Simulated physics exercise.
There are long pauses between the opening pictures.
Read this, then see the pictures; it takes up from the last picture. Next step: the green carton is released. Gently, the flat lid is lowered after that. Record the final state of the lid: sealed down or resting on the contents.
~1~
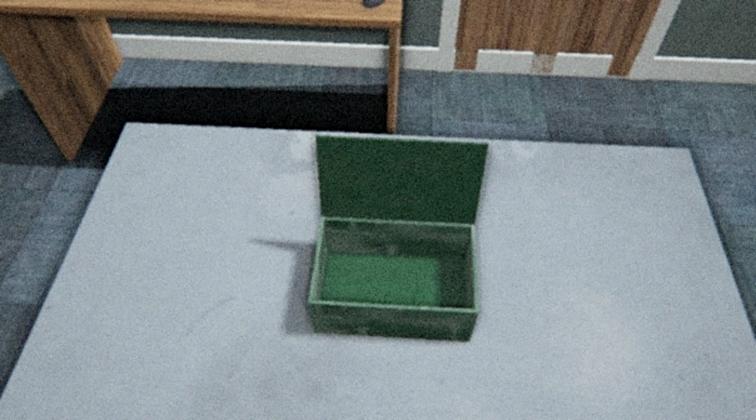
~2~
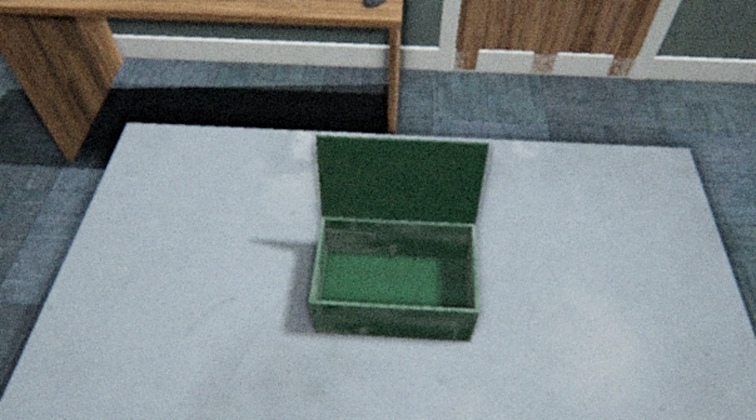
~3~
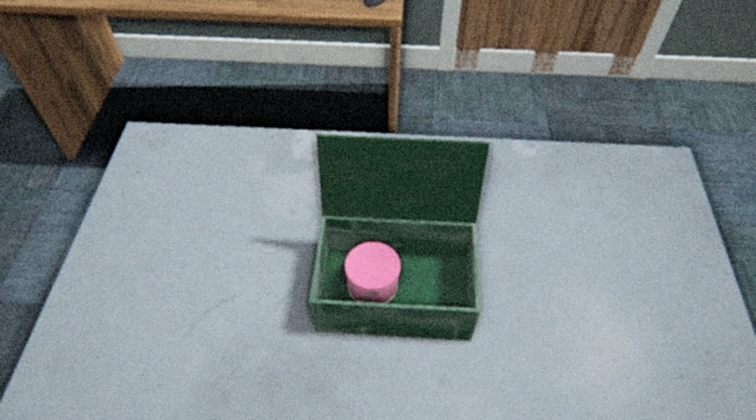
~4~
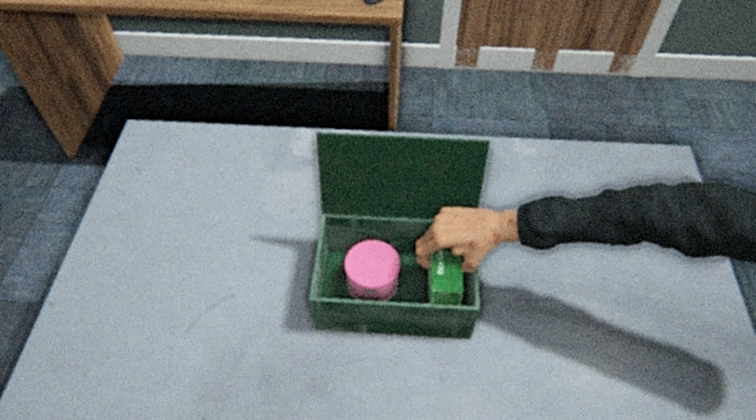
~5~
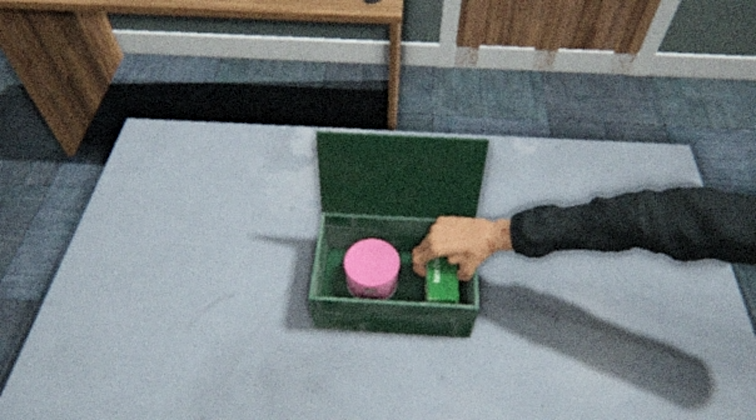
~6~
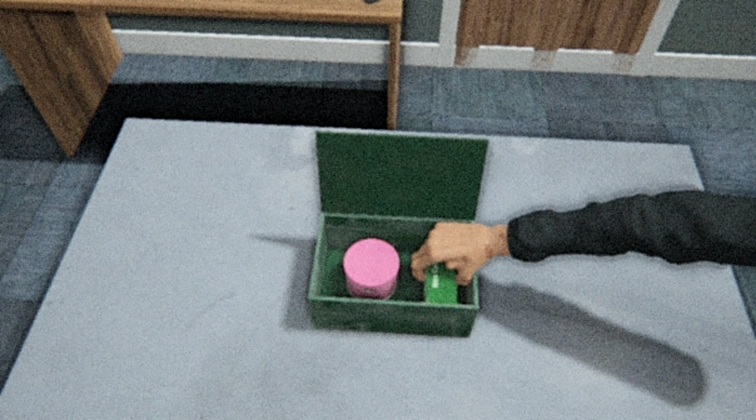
The lid seats properly.
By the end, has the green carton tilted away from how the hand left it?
It stays as it was set.
Then, 1.10 s past the last view, lid starting down.
Then, 1.60 s past the last view, lid 60° above the rim.
Then, 2.00 s past the last view, lid 30° above the rim.
Then, 2.30 s past the last view, lid 6° above the rim.
Finally, lid shut; both still in place. Final places as the last picture's camera would see them, green carton near (439, 282).
